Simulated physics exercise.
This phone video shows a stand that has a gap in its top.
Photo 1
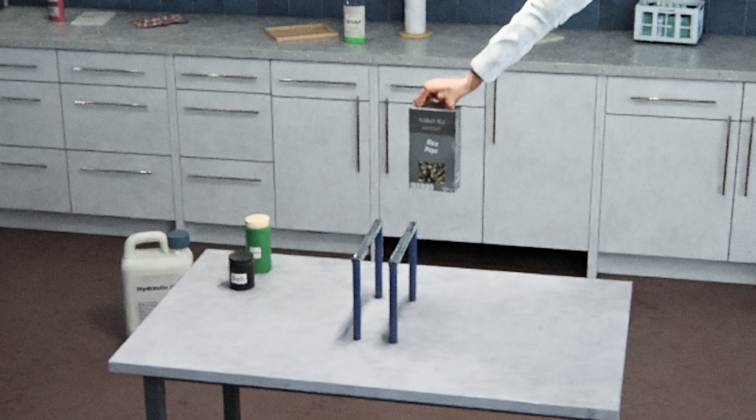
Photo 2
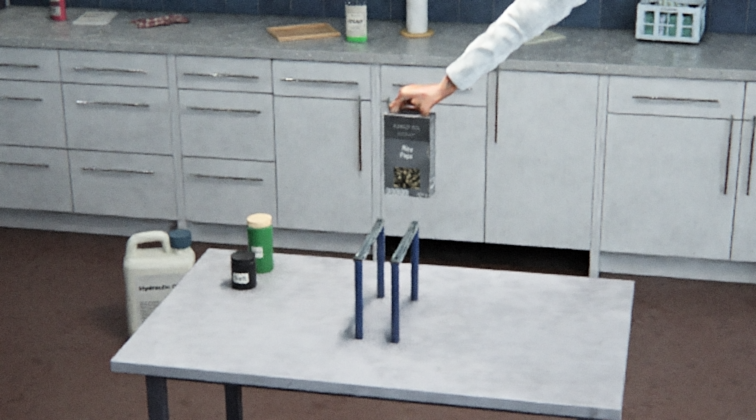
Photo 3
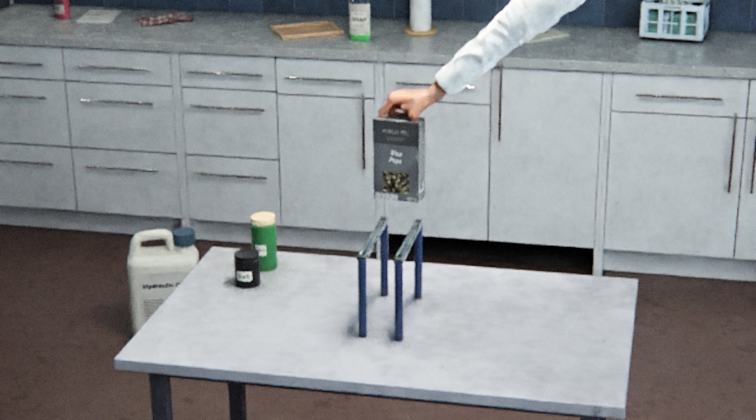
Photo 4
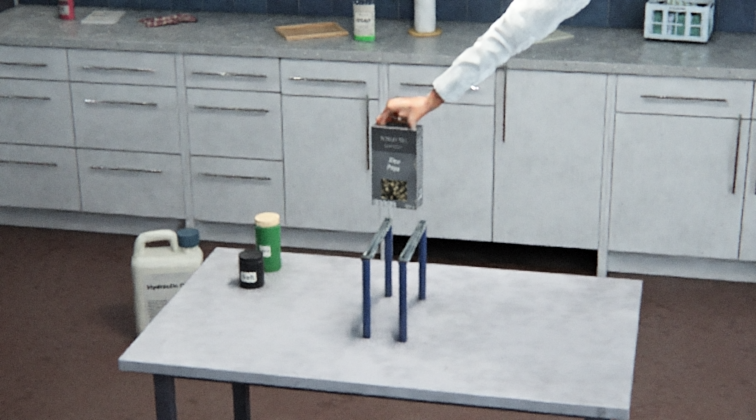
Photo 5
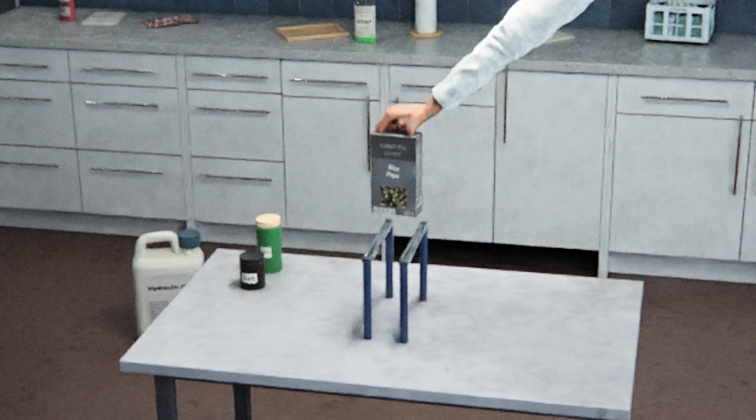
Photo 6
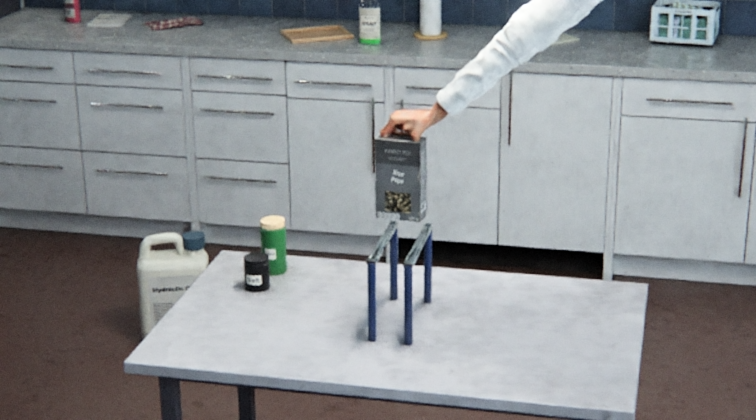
At the start, a hand in a white sleeve holds a grey packet up to the right of a blue-legged stand on a table, near a green jar. The hand carries the packet left, then lowers it slightly, and it is above the gap in the stand's top by the end.
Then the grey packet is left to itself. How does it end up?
Prediction: Stuck.
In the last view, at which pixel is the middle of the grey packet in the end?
Roughly (401, 201).
Then, 0.20 s after the last picture, grey packet slid a little near (401, 197).
Then, 0.50 s after the last picture, grey packet slid a little near (401, 201).
At rest, moved from the start, grey packet; the other 2 in place. Seen from the same camera at the end, grey packet near (401, 201). The packet lodges.
